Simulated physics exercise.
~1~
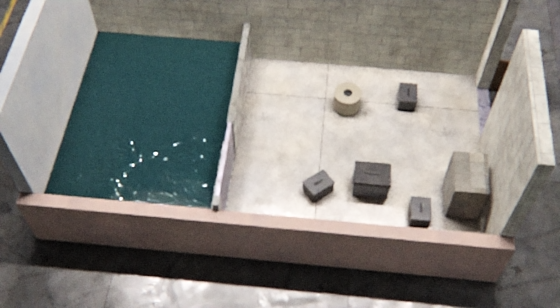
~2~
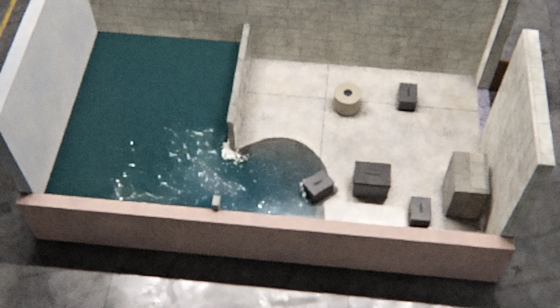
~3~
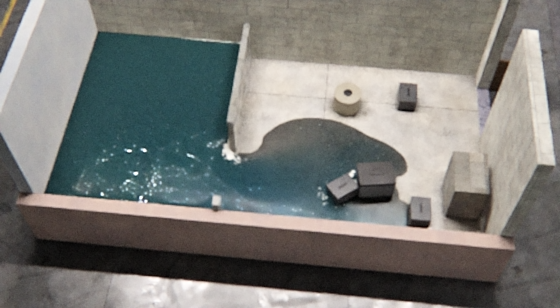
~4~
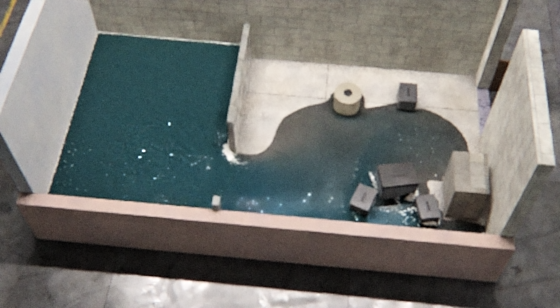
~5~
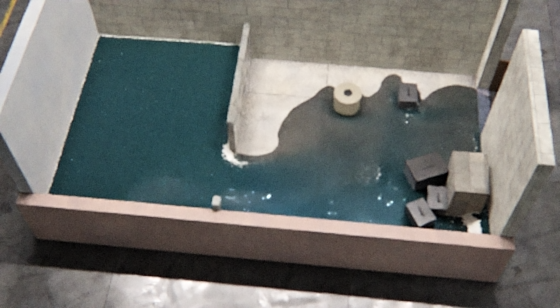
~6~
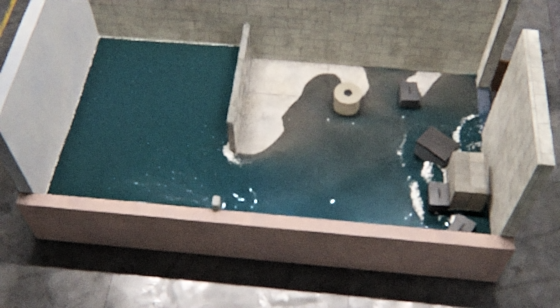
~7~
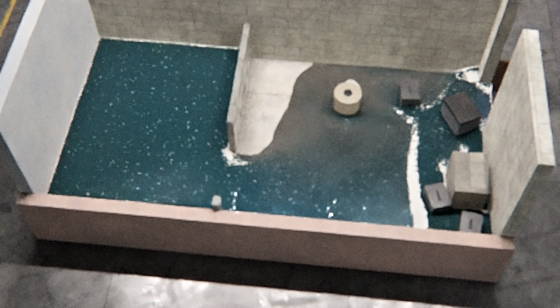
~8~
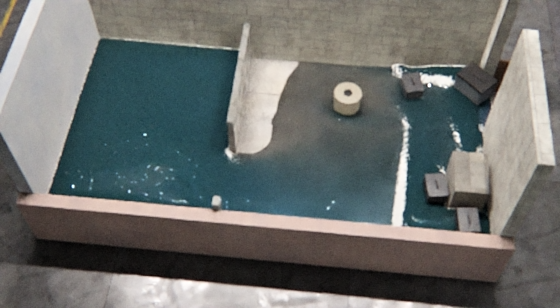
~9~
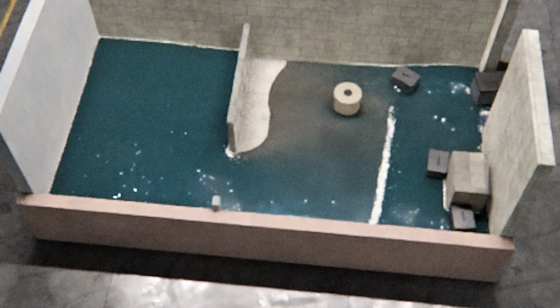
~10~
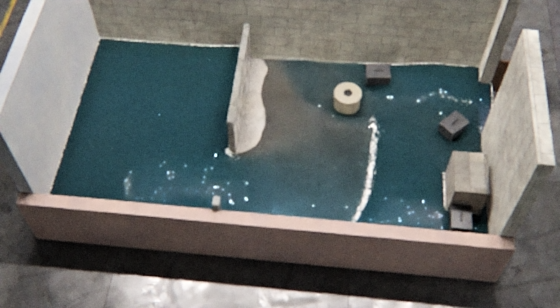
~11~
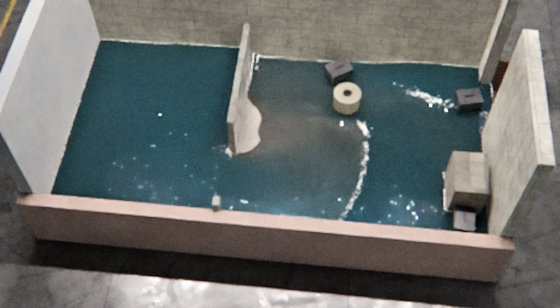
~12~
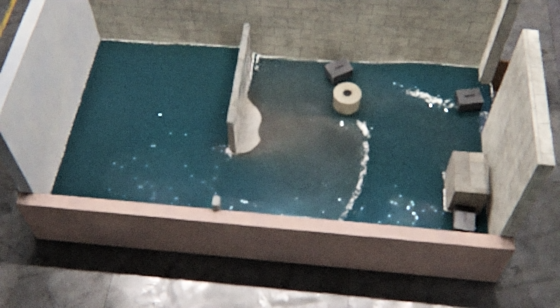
Water spreading from left to right through a walled enclosure, pushing dark boxes toward the right wall and leaving several scattered there.
